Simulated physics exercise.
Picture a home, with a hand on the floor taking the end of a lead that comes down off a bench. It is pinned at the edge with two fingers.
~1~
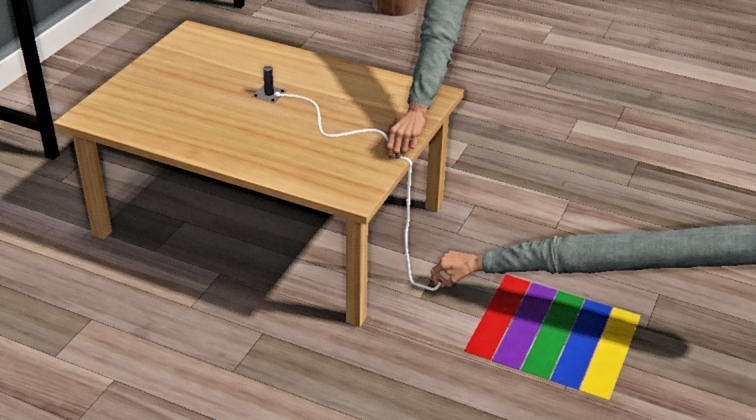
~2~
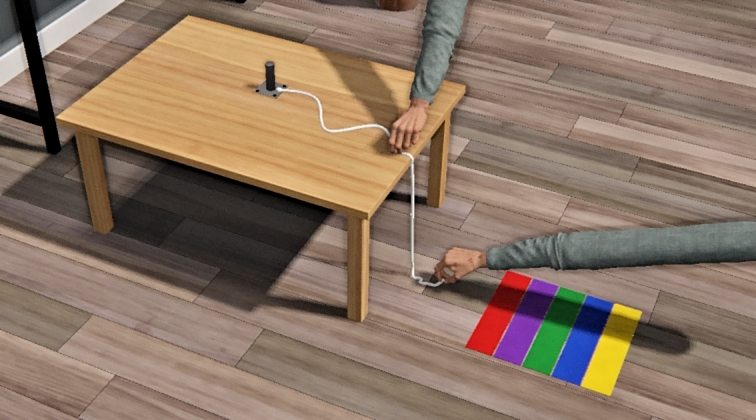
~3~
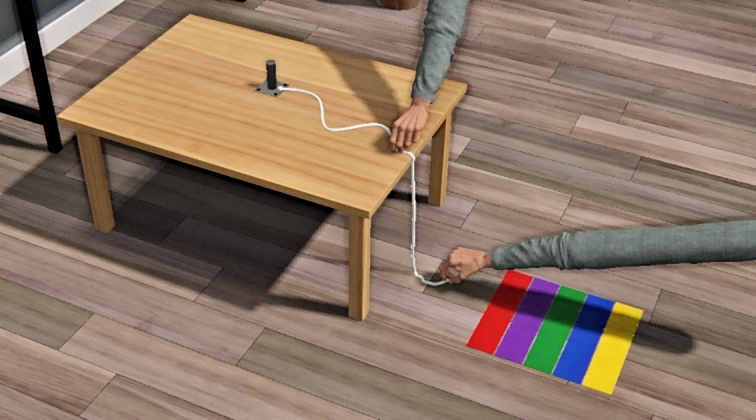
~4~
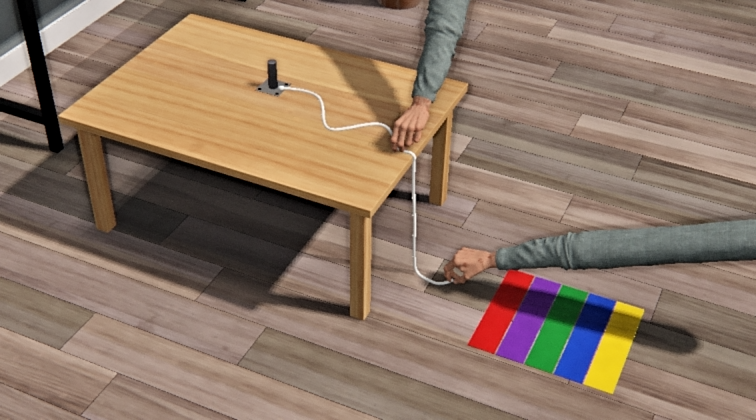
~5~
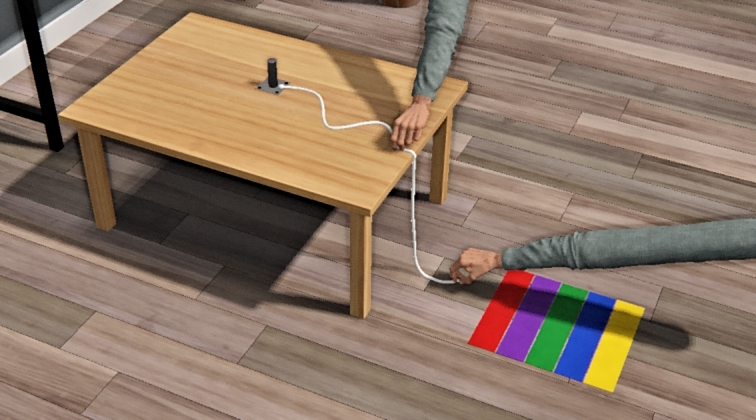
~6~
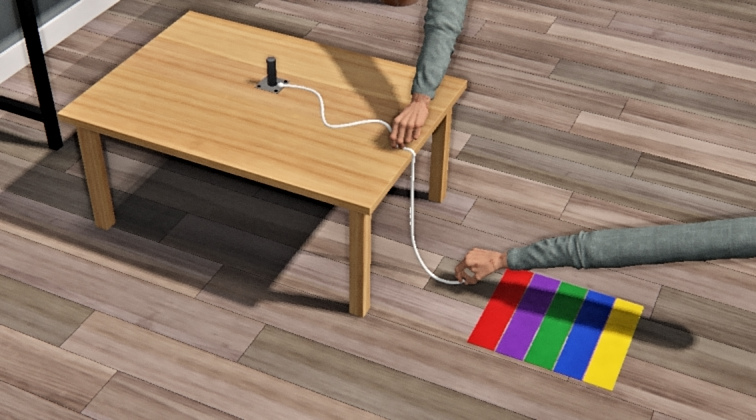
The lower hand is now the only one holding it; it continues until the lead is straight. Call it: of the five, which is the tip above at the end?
The blue strip.
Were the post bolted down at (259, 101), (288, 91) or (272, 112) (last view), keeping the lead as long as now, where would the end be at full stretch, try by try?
Roughly (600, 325), (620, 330) and (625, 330), try by try.
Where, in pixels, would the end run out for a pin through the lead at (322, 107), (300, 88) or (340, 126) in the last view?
Approximately at (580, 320), at (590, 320) and at (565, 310), in that order.
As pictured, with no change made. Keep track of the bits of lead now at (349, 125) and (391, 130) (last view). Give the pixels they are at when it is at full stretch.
End positions: About (377, 127) and about (419, 147).
Soon after, end near (532, 303); over purple.
After that, end near (569, 314); over green.
At the stop, end near (592, 321); over blue. The end stops over the blue strip.
